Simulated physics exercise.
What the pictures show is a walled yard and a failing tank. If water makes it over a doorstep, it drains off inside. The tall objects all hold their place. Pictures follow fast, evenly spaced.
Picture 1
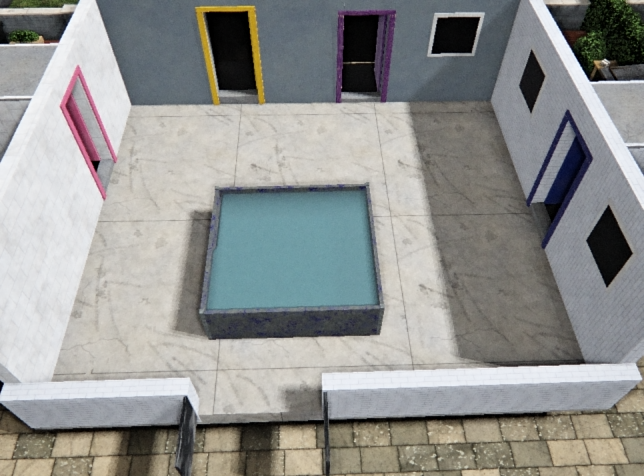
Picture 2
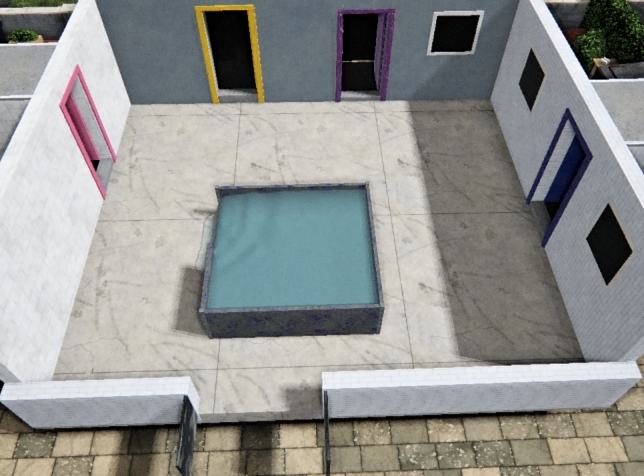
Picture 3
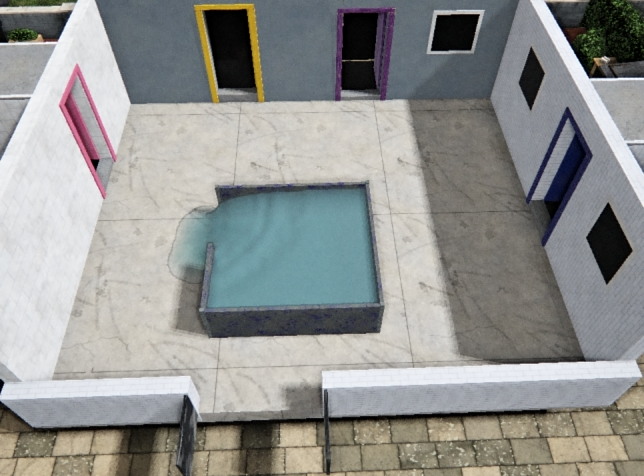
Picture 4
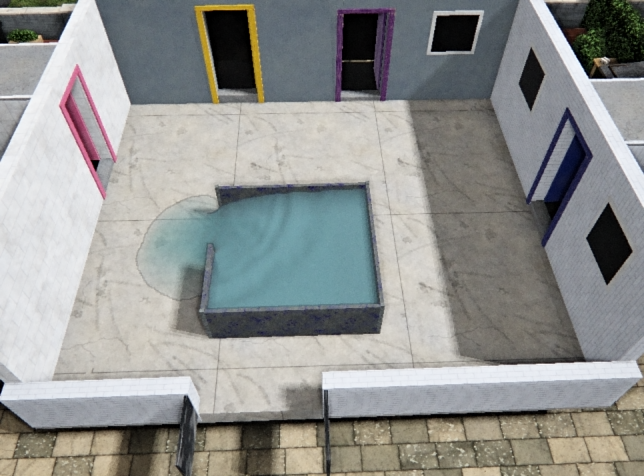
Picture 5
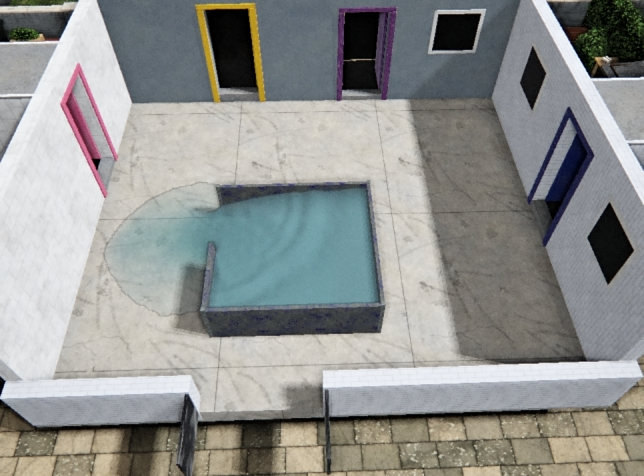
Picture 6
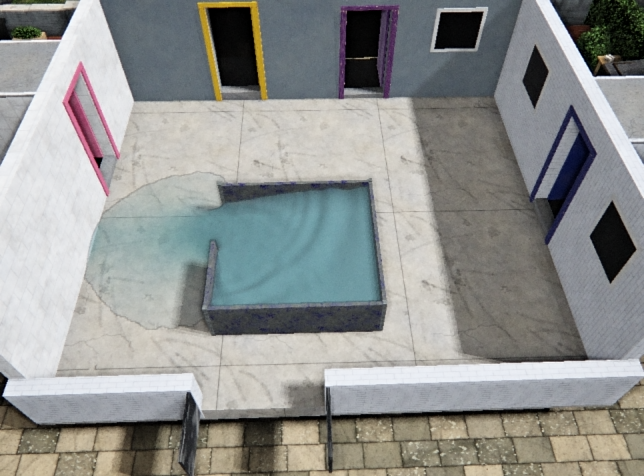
A walled yard with a pale marble-like floor is seen from high above its low white front wall. A square, dark-walled tank of teal water sits near the middle, with a pink-framed doorway on the left, yellow and purple ones in the grey back wall, and a blue one on the right. The water ripples, then pours through a gap in the tank's left side and fans leftward across the floor.
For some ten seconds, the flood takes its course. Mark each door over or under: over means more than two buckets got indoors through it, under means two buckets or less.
Blue door - under, purple door - under, yellow door - under, pink door - over.
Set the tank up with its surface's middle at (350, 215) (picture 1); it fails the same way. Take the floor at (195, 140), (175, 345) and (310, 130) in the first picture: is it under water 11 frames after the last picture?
One after the other: Wet, not flooded, not flooded.
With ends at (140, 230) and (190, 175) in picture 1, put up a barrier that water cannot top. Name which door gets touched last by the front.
It's the blue-painted one, I'd say.
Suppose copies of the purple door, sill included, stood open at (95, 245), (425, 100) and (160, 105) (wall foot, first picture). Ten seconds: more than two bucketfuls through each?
In order: Tops the limit, stays within it, tops the limit.
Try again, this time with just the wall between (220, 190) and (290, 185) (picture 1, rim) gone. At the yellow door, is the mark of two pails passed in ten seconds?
My reading: The yellow door passes that mark.
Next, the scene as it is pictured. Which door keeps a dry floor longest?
That is the one in blue.
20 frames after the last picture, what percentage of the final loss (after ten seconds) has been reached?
Log: Around 25 %, estimated.
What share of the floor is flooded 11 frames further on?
About 25 percent.
A moment on, water covers 15 % of the floor; the blue door not reached, the purple door not reached, the yellow door not reached, the pink door wet at the sill, nothing in.
Next, water covers 25 % of the floor; the blue door not reached, the purple door not reached, the yellow door not reached, the pink door over two buckets in.
Then, water covers 35 % of the floor; the blue door not reached, the purple door not reached, the yellow door wet at the sill, nothing in, the pink door over two buckets in.
Later, water covers 80 % of the floor; the blue door not reached, the purple door wet at the sill, nothing in, the yellow door wet at the sill, nothing in, the pink door far over two buckets in.
In the end, water covers 95 % of the floor; the blue door under two buckets in, the purple door wet at the sill, nothing in, the yellow door wet at the sill, nothing in, the pink door far over two buckets in.
